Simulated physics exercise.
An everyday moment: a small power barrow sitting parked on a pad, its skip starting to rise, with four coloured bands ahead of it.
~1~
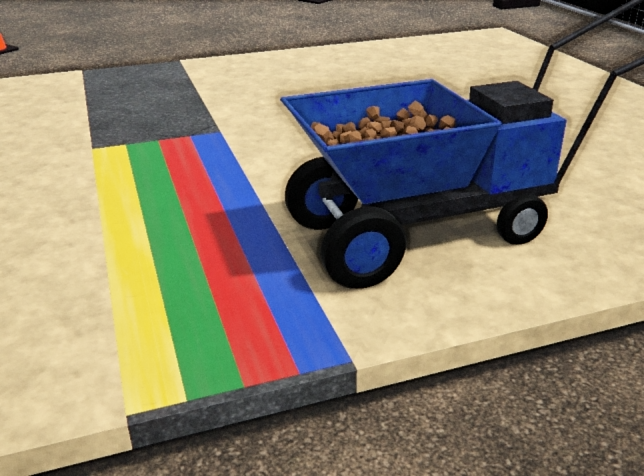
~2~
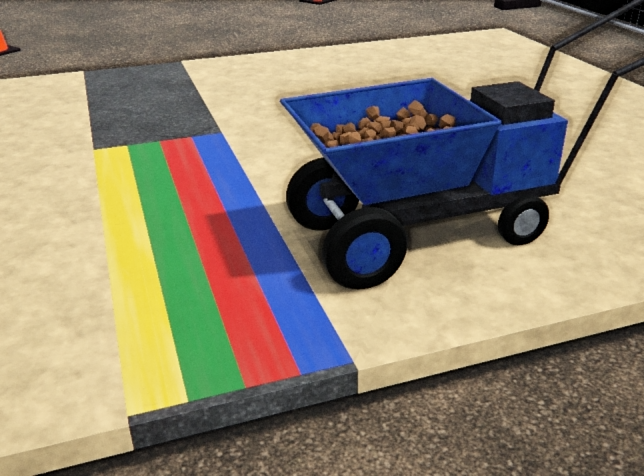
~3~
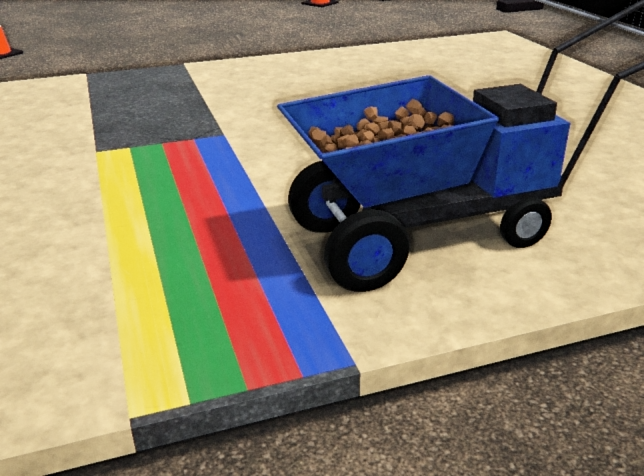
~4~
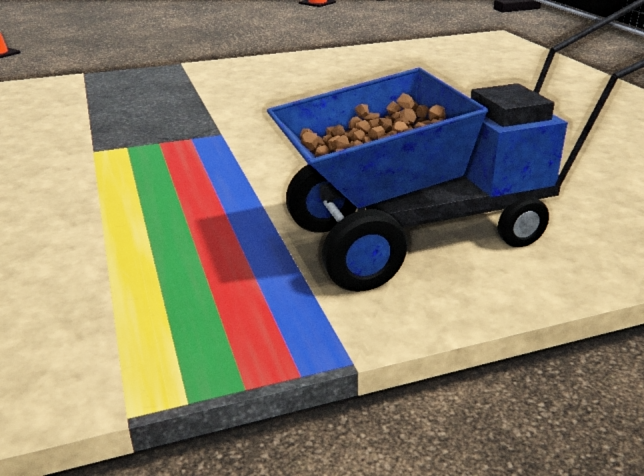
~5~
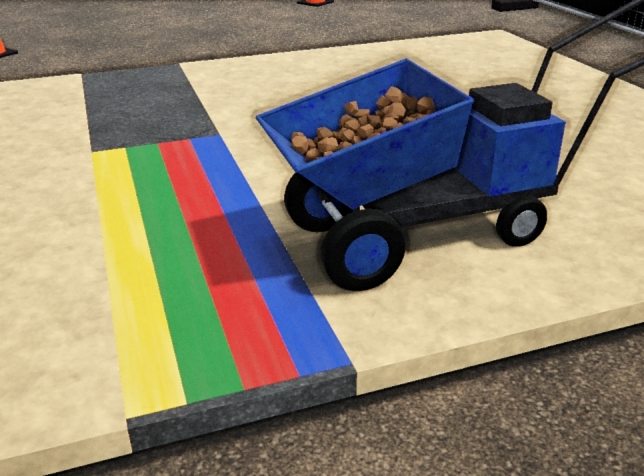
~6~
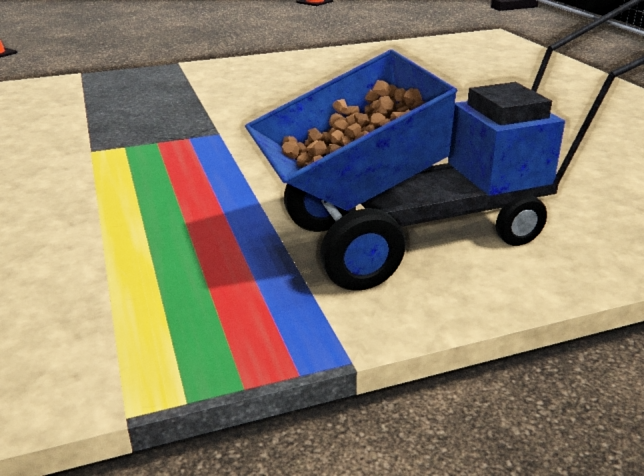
On a pale pad crossed by yellow, green, red and blue bands, a small blue power barrow stands parked with its skip level and loaded with brown clods. The skip begins to tilt slightly toward the bands on the left, then its rear rises steadily until it is clearly tipped, the wheels staying still.
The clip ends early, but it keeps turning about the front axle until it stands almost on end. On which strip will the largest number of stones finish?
The largest number finish on the green strip.
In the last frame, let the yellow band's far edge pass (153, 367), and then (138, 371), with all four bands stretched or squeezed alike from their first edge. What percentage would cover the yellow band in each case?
About 30 per cent first, then about 20 per cent.
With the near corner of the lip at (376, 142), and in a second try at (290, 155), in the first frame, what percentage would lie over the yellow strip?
10 % for the first, 30 % for the second.
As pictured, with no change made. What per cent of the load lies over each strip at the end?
Blue strip = 0 %; red strip = 15 %; green strip = 35 %; yellow strip = 20 %.
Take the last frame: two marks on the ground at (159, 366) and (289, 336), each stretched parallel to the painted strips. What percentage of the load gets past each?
In turn 20 and 80 in a hundred.
Soon after the last picture, skip tipped steeply; all in the skip.
A little later, skip tipped right over; most in the skip; a small part over the red strip; a small part over the green strip; a stray few over the yellow strip.
Later still, skip tipped right over; about a quarter in the skip; about a quarter over the red strip; about a third over the green strip; about a quarter over the yellow strip; a small part off the paint.
At rest, skip tipped right over; about a quarter in the skip; none over the blue strip; about a quarter over the red strip; about a third over the green strip; about a quarter over the yellow strip; a small part off the paint.
